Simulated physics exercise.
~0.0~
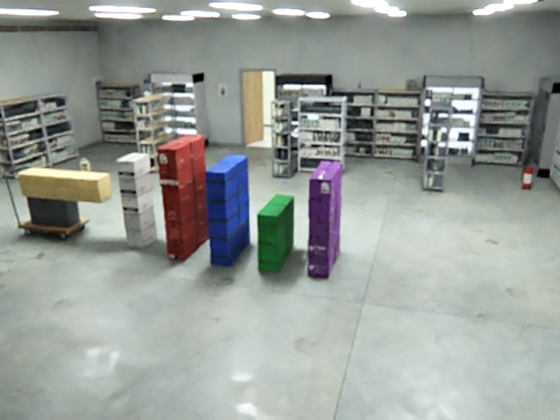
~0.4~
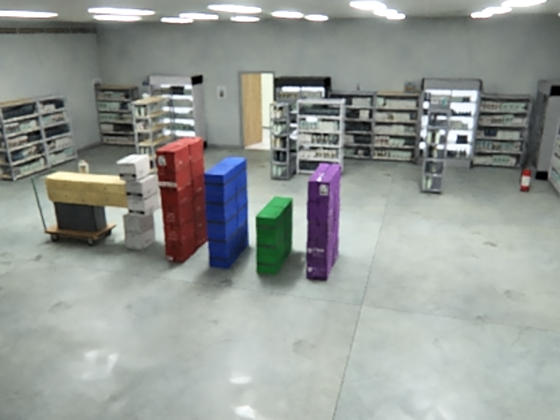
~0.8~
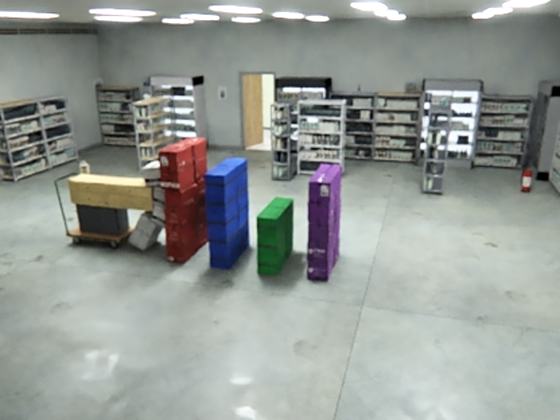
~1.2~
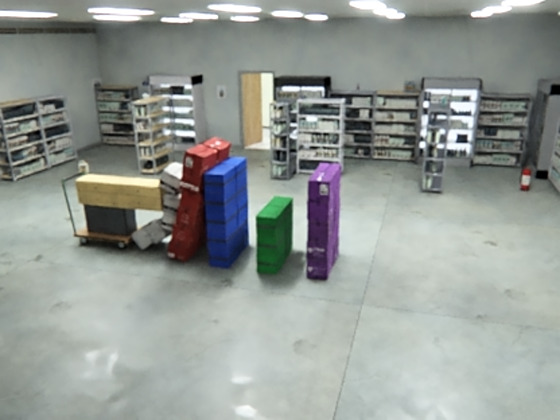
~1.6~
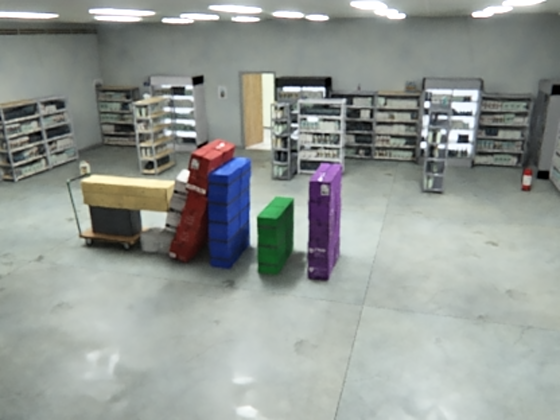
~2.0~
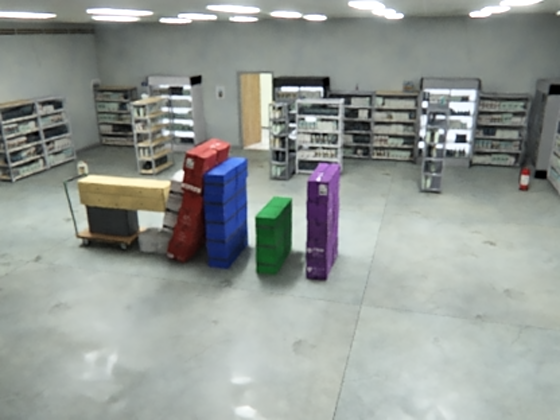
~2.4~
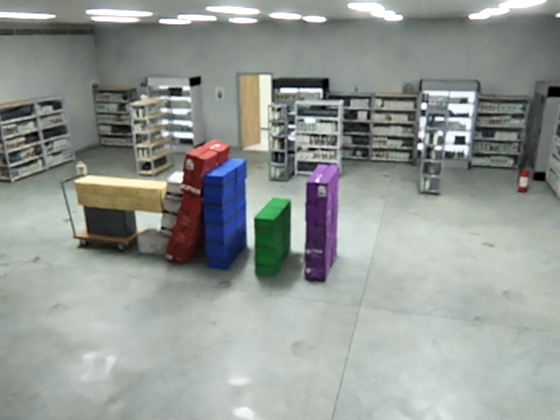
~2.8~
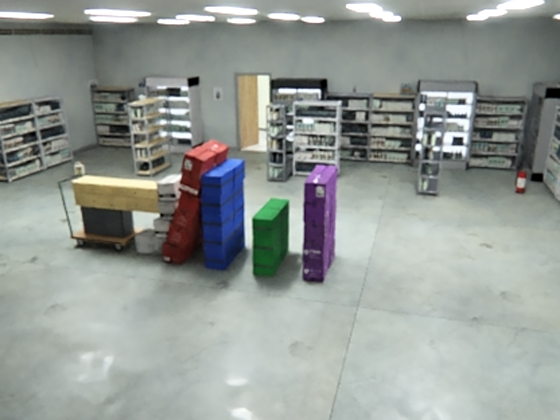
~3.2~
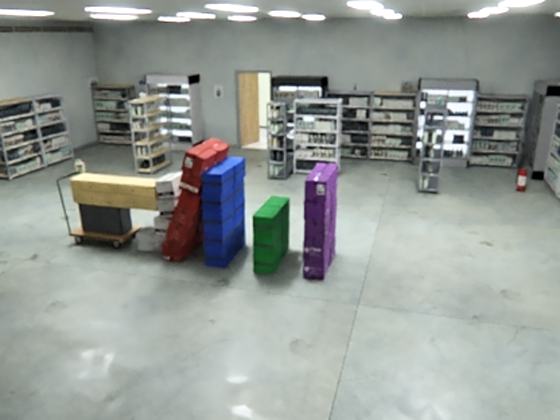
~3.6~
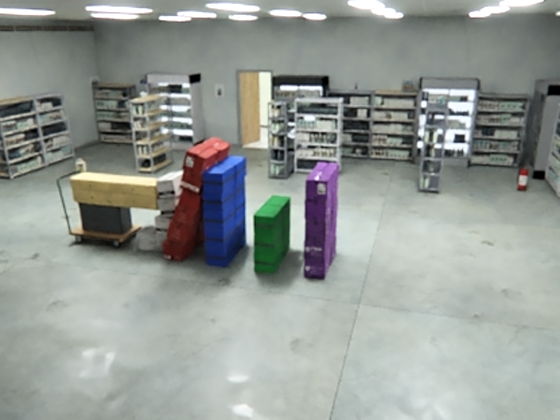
A large room with a grey floor and stocked shelves along the back is seen from slightly above, the view swaying a little. Stacks of cartons stand in a row, pale, red, blue, green and purple from left to right, and a trolley carrying a long tan block is at the left. The trolley rolls right with nobody holding it and runs into the pale stack, which buckles and collapses against the red one. The red cartons tip right and come to lean against the blue stack. The trolley stops, and the blue, green and purple stacks remain upright.
